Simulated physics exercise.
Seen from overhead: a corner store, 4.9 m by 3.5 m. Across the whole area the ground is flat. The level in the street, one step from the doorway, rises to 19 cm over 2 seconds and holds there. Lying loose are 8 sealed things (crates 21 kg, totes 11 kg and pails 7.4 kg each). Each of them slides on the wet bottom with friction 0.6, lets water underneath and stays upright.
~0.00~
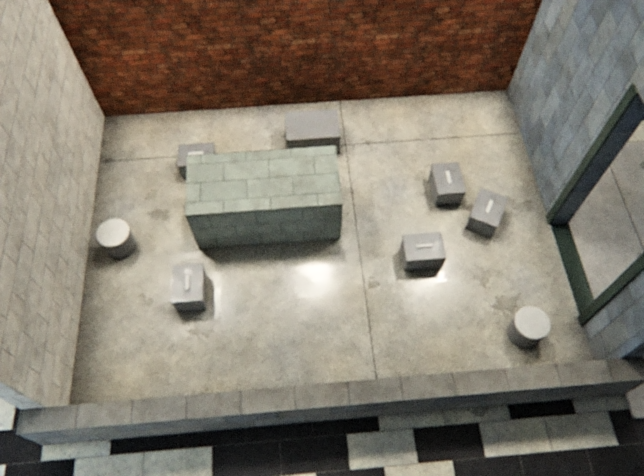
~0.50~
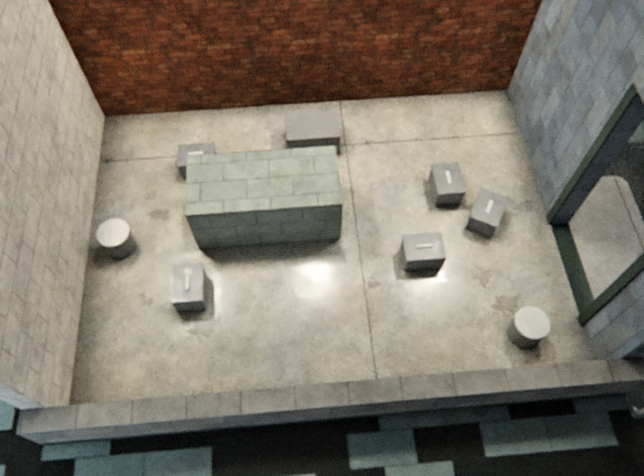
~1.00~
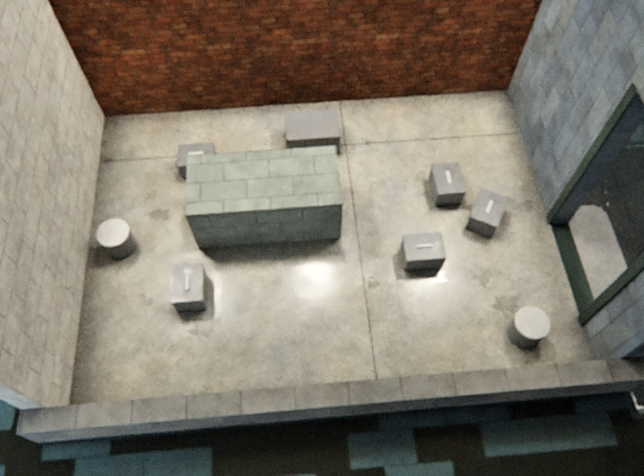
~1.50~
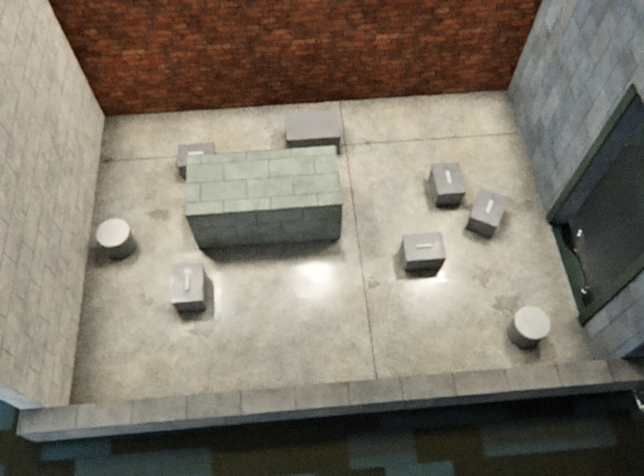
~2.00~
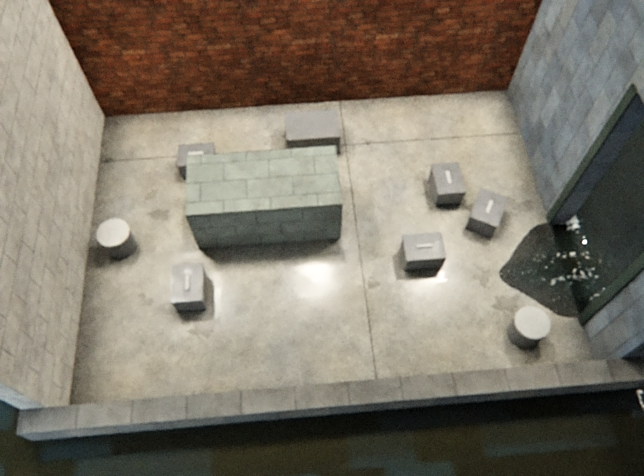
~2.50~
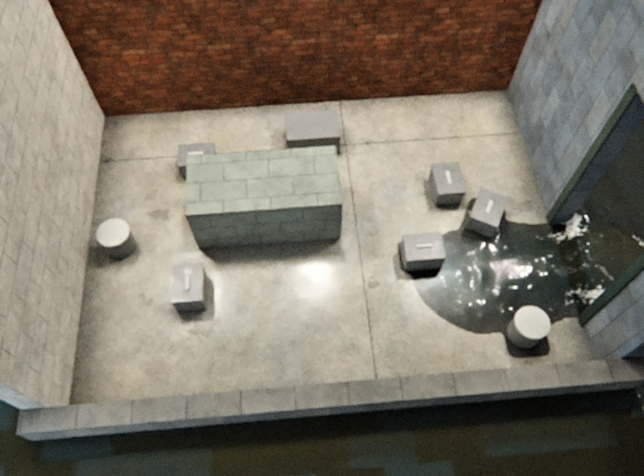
The clip shows an overhead view of a walled room with scattered grey boxes, round containers and a large block, as dark water rises outside, then enters through the right-hand doorway and spreads leftward around the nearest objects.
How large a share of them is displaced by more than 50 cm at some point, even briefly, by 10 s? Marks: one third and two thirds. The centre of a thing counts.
The number moved that far will not reach a third.
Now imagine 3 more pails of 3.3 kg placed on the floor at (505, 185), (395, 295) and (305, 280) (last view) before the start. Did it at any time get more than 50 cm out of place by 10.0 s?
In the same order as the question: Farther, farther, farther.
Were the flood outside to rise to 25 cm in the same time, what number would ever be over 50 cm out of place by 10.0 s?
I count 4 of them in that case.
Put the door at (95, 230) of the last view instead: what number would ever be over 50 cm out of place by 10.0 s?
That gives 3 of them.
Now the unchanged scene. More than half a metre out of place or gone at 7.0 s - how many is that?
By then 0.
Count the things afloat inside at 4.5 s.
I count 0.
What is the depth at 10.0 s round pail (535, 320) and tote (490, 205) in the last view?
Roughly 7 and 7 cm.
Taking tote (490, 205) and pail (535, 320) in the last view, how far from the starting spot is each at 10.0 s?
Respectively 10 and 10 centimetres.
After 3.5 s 0 of 8 are over 50 cm from their spots; 0 afloat.
After 4.5 s 0 of 8 are over 50 cm from their spots; 0 afloat.
After 7.0 s 0 of 8 are over 50 cm from their spots; 0 afloat.
After 10.0 s 0 of 8 are over 50 cm from their spots, and 0 have been at some point; 0 afloat.
